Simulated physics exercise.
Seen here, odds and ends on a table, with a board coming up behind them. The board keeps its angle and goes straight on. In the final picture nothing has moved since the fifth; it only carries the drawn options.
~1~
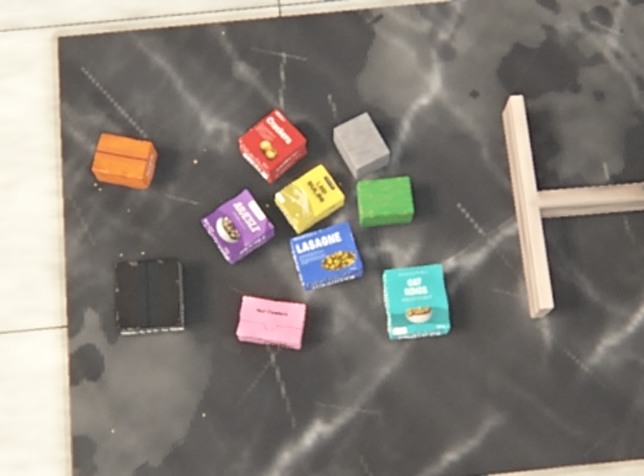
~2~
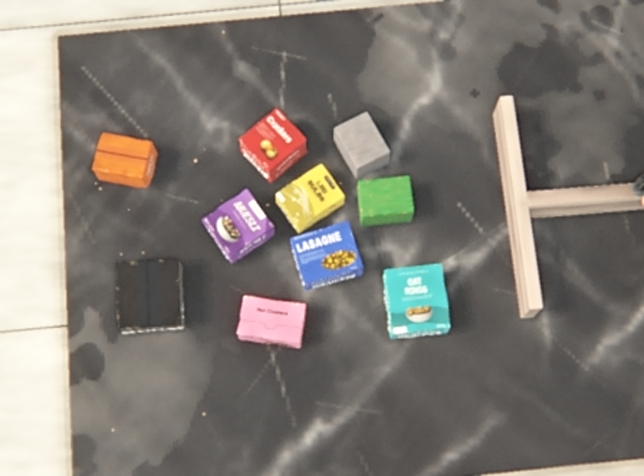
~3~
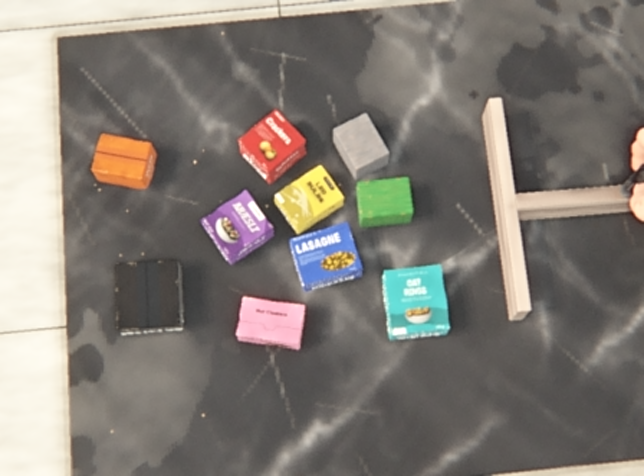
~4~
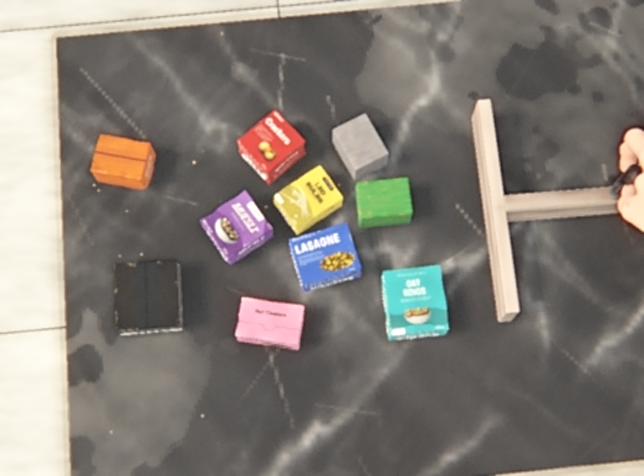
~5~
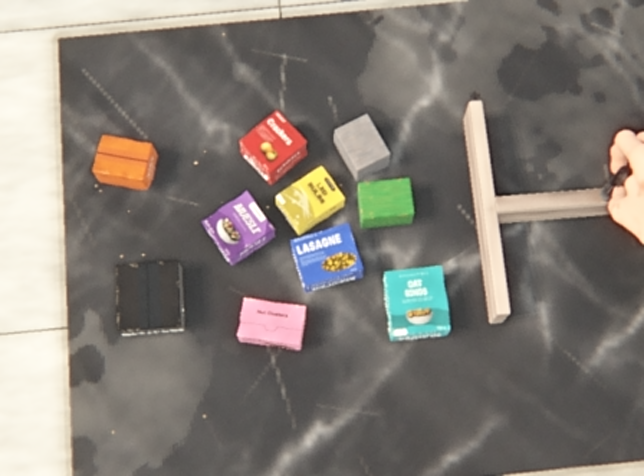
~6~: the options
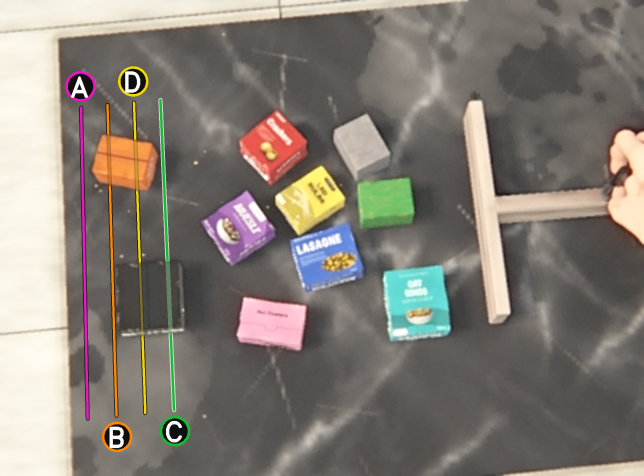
A wooden T-shaped board slid slowly a short way left across the dark tabletop, with a hand coming into view gripping its handle, while the colourful little boxes and blocks stayed where they were.
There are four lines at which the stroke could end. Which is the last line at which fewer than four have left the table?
It should halt at C.
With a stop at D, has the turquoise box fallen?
No.
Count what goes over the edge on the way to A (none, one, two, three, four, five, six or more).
In all, six or more.
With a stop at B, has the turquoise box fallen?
By then, no.
On the marked copy, A at (84, 257); B at (112, 254); C at (167, 249); D at (139, 251).
Following C. Soon after the start, board (373, 216); turquoise box (344, 317); grey block (338, 149).
Later, board (256, 227); black box (92, 317); purple box (121, 254).
In the end, board (166, 235); orange box over the edge; black box over the edge; two fallen.
As for the rest, A drops ten; B drops six; D drops four.
